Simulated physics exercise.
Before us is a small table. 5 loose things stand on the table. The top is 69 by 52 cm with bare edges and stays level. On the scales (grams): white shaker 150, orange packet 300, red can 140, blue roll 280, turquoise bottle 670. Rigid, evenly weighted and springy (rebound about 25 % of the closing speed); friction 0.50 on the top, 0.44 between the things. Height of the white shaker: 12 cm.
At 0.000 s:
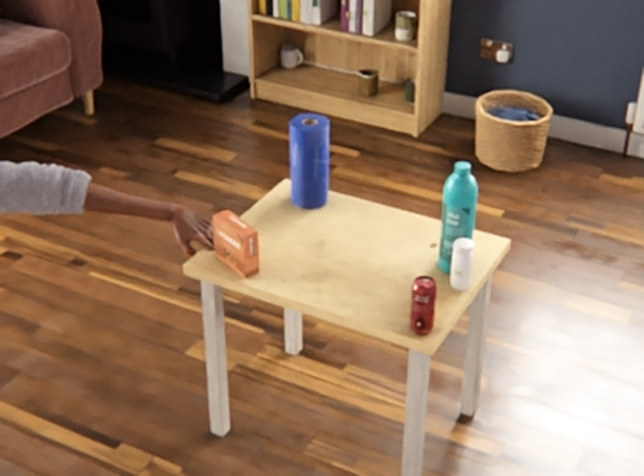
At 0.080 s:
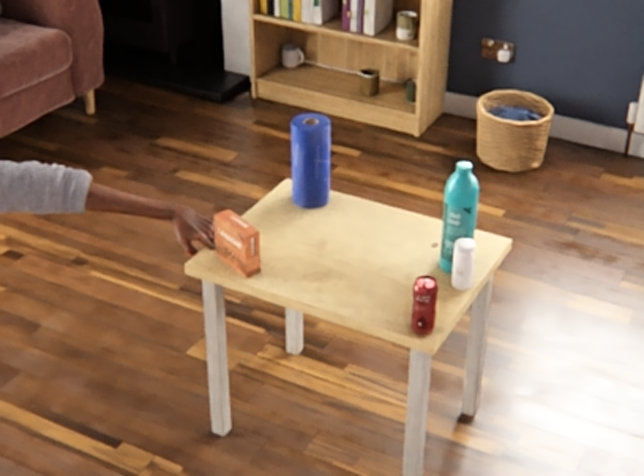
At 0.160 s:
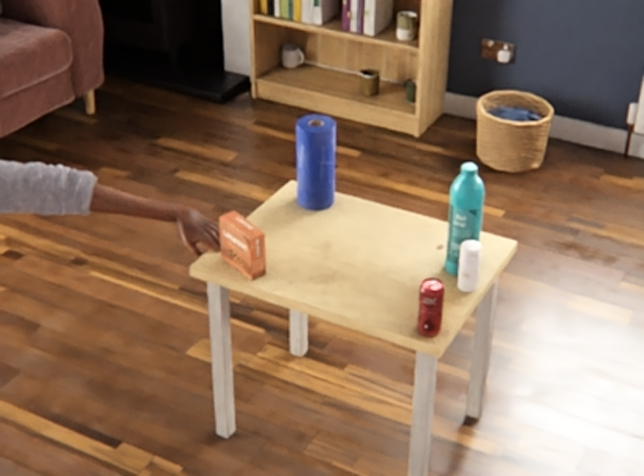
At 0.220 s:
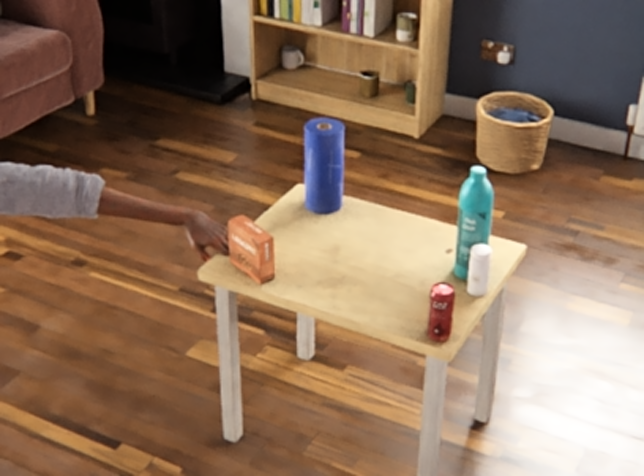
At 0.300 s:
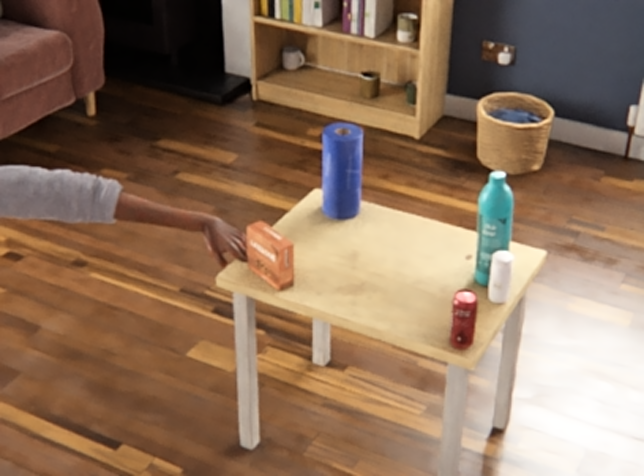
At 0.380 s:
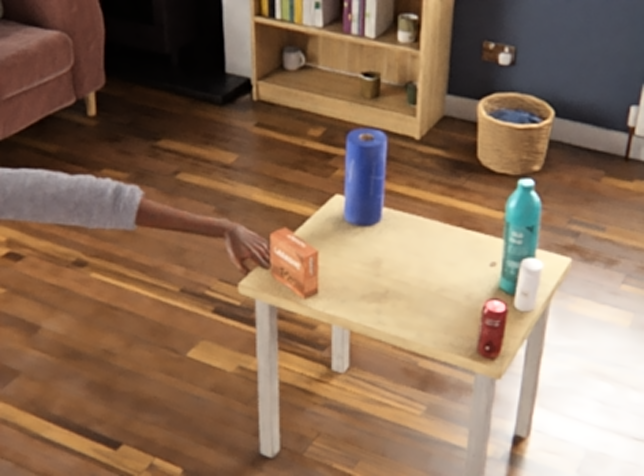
A hand at the left pushed a small wooden table to the right across the floor, slowly at first, then further, while the orange packet, blue roll, turquoise bottle, white shaker and red can rode along upright.
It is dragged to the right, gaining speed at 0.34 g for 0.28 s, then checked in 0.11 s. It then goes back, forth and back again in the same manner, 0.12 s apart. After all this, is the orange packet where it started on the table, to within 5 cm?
The orange packet holds its spot.
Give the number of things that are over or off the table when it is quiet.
That comes to 4.
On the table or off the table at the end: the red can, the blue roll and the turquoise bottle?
The red can ends off the table; the blue roll is still on the table; the turquoise bottle finishes off the table.
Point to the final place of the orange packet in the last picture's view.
At about (236, 245).
After 0.68 s, table along by 16 cm; white shaker, red can and turquoise bottle now off the table; orange packet slid 3 cm near (306, 267); blue roll leaning 39°.
After 0.88 s, table along by 3 cm; orange packet slid 3 cm near (259, 252); blue roll on its side.
After 1.28 s, table along by 6 cm; blue roll on its side.
After 1.88 s, table along by 5 cm; orange packet slid 3 cm near (265, 254); blue roll on its side.
At rest (2.7 s), off the table, white shaker, red can and turquoise bottle; tipped over on the table, blue roll; orange packet in place, give or take 5 cm. Seen from the same camera at the end, orange packet near (236, 245).
